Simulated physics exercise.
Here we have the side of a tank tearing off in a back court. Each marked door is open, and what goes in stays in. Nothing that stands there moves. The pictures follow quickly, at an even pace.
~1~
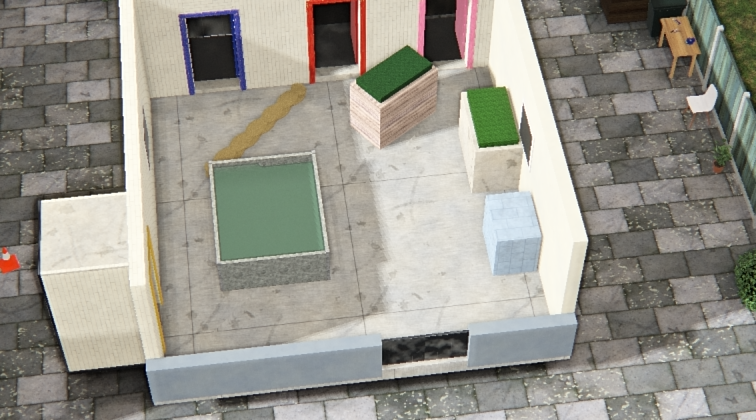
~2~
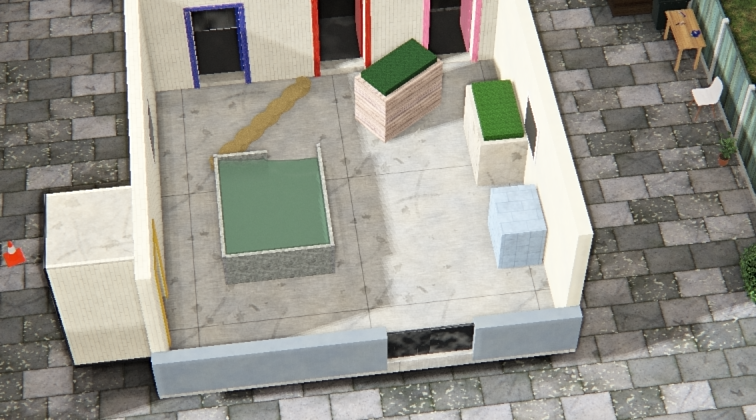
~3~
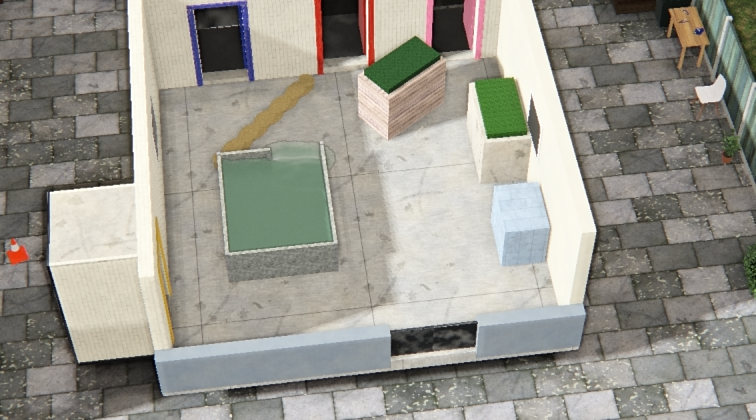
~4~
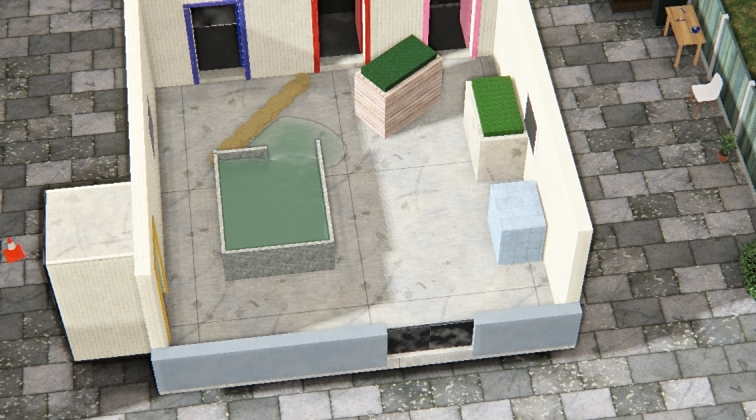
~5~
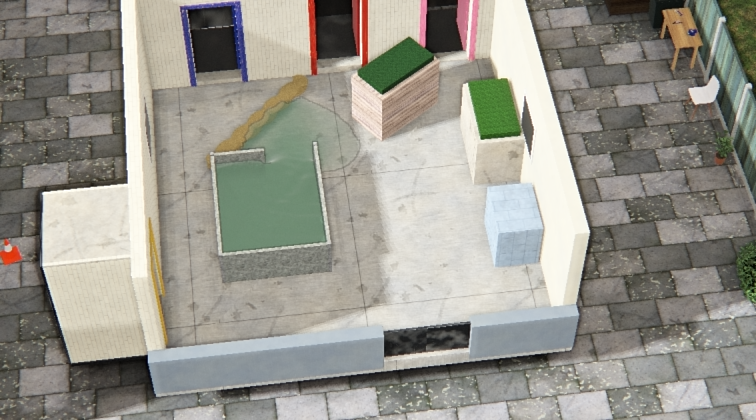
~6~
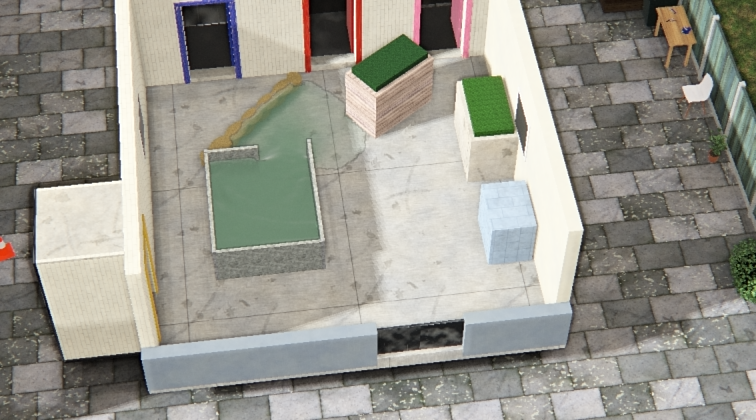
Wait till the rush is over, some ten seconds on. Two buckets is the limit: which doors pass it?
In the end: The blue door admits no more than that; the pink door lets in a lot; the yellow door admits no more than that; the red door lets in a lot.
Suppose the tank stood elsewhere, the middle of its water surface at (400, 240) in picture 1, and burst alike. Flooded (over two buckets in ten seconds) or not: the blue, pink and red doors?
My reading: The blue one is under, the pink one passes that mark, the red one holds.
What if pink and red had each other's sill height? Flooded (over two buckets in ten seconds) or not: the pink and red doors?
Pink lets less in, red goes over.
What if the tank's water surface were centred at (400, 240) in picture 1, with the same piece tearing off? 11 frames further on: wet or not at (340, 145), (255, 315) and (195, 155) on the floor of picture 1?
In that order: Covered, no water, clear.
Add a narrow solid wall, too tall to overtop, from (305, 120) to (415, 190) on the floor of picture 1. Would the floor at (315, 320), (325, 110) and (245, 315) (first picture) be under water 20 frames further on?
As listed: Not flooded, covered, dry.
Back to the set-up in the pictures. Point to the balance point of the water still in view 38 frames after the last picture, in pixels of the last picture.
Around (314, 159).
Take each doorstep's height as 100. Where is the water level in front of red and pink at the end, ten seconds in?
Roughly 70 per cent, then 250 per cent.
A moment on, water covers 15 % of the floor; the blue door not reached, the pink door not reached, the yellow door not reached, the red door under two buckets in.
Next, water covers 30 % of the floor; the blue door wet at the sill, nothing in, the pink door wet at the sill, nothing in, the yellow door not reached, the red door far over two buckets in.
Then, water covers 35 % of the floor; the blue door wet at the sill, nothing in, the pink door over two buckets in, the yellow door not reached, the red door far over two buckets in.
Later, water covers 60 % of the floor; the blue door wet at the sill, nothing in, the pink door over two buckets in, the yellow door wet at the sill, nothing in, the red door far over two buckets in.
In the end, water covers 90 % of the floor; the blue door wet at the sill, nothing in, the pink door far over two buckets in, the yellow door wet at the sill, nothing in, the red door far over two buckets in.
